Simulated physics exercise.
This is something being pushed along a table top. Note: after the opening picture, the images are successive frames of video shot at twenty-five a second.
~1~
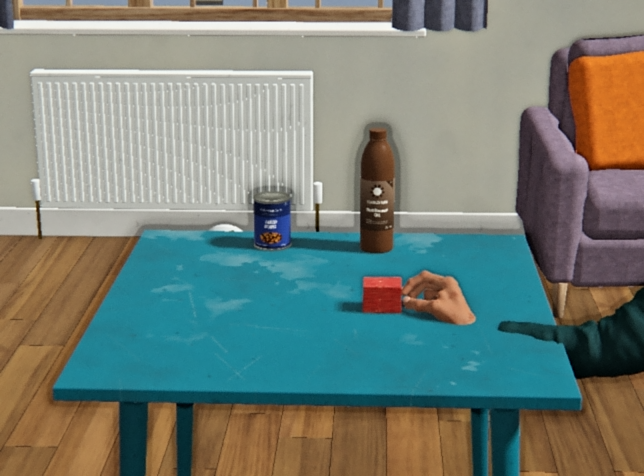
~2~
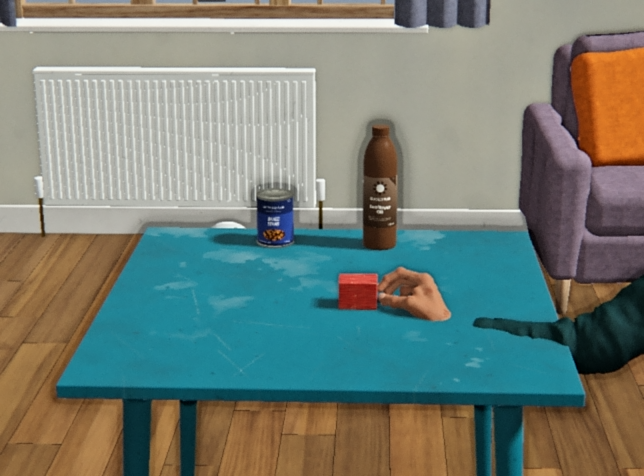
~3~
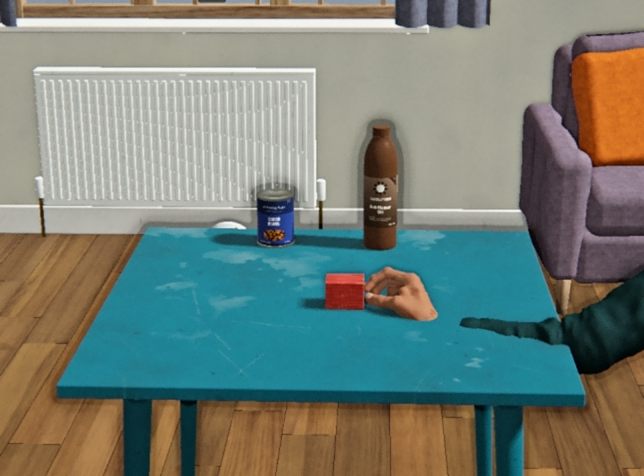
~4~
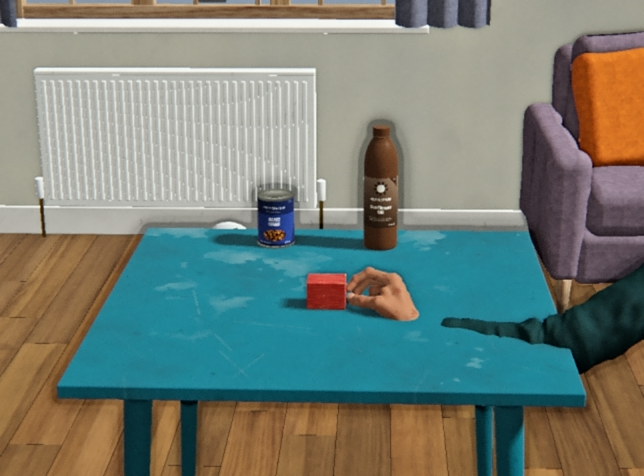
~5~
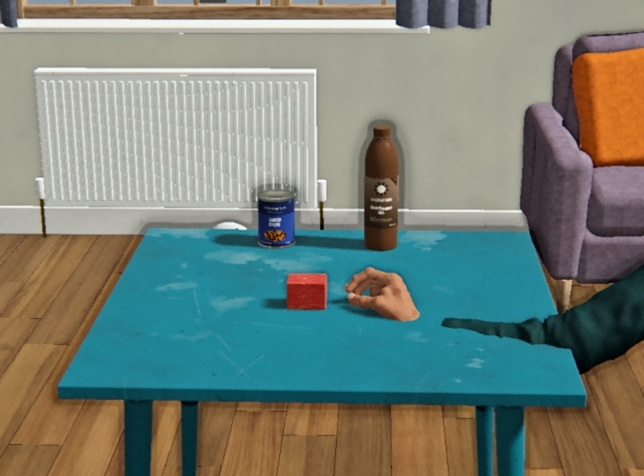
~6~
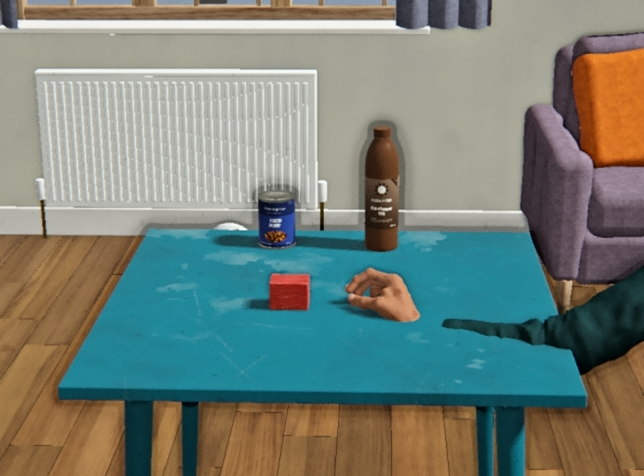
On a teal table in front of a radiator, near a blue can and a brown bottle, a hand pushes a red block to the left; the hand then stays still while the block slides a little farther left, away from it.
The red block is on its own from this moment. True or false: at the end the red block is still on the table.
True.
Then, 0.10 s past the last view, red block displaced well along near (255, 292).
Then, 0.20 s past the last view, red block displaced well along near (235, 292).
Finally, moved from the start, red block. Final places as the last picture's camera would see them, red block near (229, 291).
